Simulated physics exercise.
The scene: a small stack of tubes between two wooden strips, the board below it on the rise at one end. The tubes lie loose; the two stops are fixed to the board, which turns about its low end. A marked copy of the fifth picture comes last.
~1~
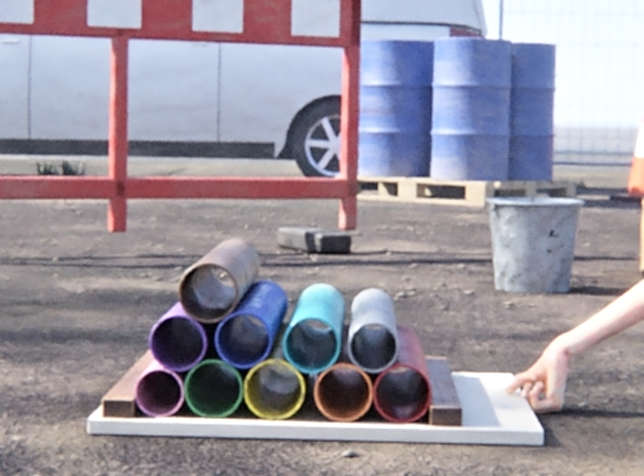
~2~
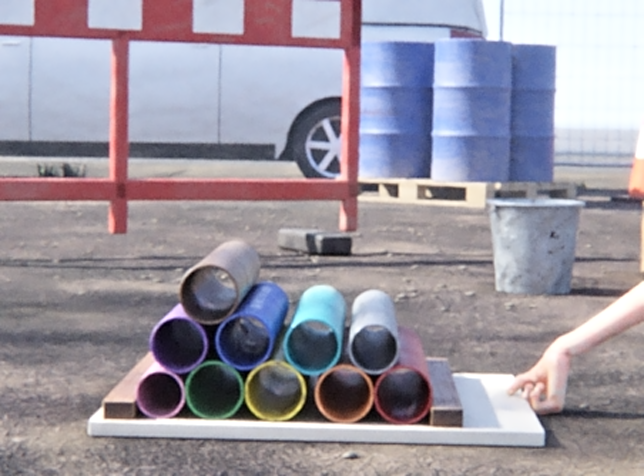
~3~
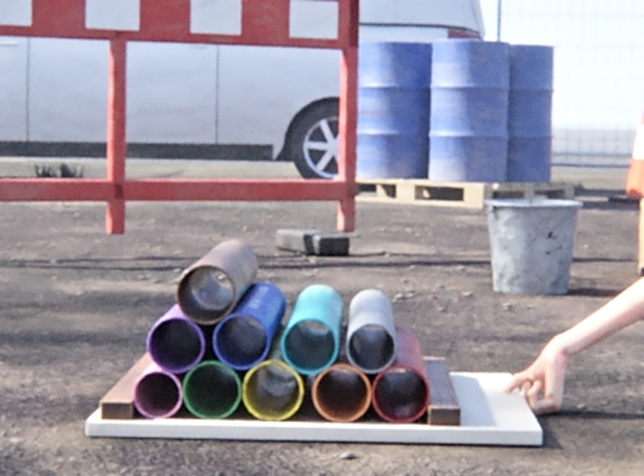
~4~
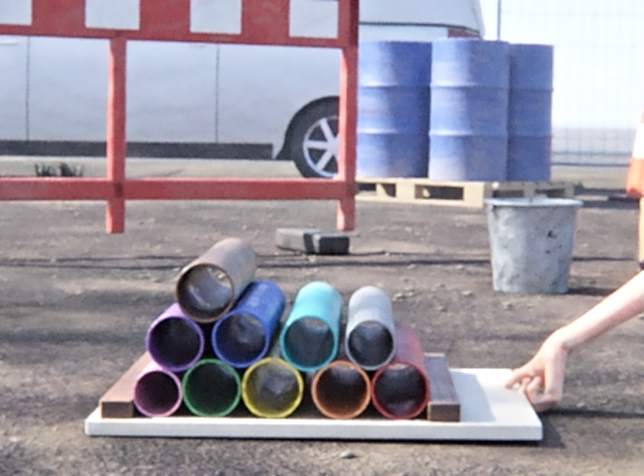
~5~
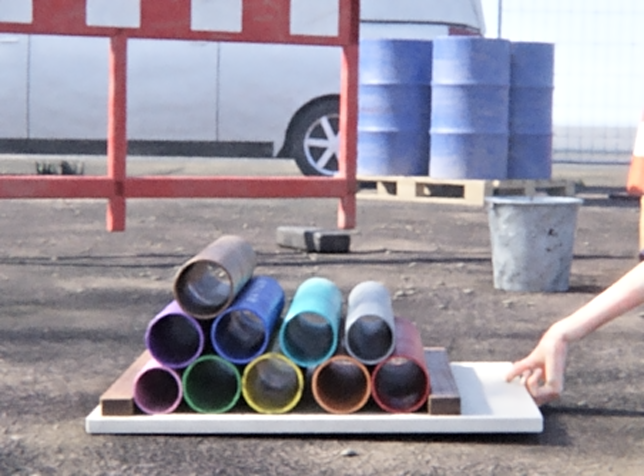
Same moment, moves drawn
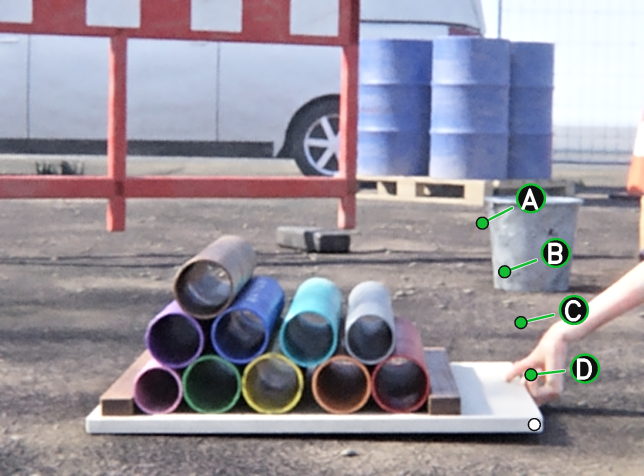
Coloured tubes stacked between wooden strips on a white board, a hand at the right slightly raising that end.
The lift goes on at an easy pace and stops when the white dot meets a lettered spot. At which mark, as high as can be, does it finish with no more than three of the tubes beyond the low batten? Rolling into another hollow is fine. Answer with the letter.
Lift it to A and no more.
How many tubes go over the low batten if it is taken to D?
It comes to none.
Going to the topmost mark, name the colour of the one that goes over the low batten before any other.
First is the purple one.
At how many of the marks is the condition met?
Four of them.
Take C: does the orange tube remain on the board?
The orange tube: Yes.
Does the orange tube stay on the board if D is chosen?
Yes, with D.
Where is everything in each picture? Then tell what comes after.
In the first picture, yellow tube (274, 390); orange tube (344, 393); red tube (403, 394).
In the second picture, red tube (404, 395); purple tube (179, 344).
In the third picture, board (319, 394); red tube (401, 394); grey tube (371, 348).
In the fourth picture, board (319, 390); green tube (211, 388).
In the fifth picture, board (320, 386); green tube (212, 385).
On the copy, A at (482, 223); B at (505, 272); C at (521, 323); D at (531, 375); the white dot at (534, 425).
On A. First, board at 17°.
Then, board at 28°.
Finally, board at 28°, two over the low batten (purple, brown).
By contrast, B two over the low batten (purple, brown); C none over the low batten; D none over the low batten.
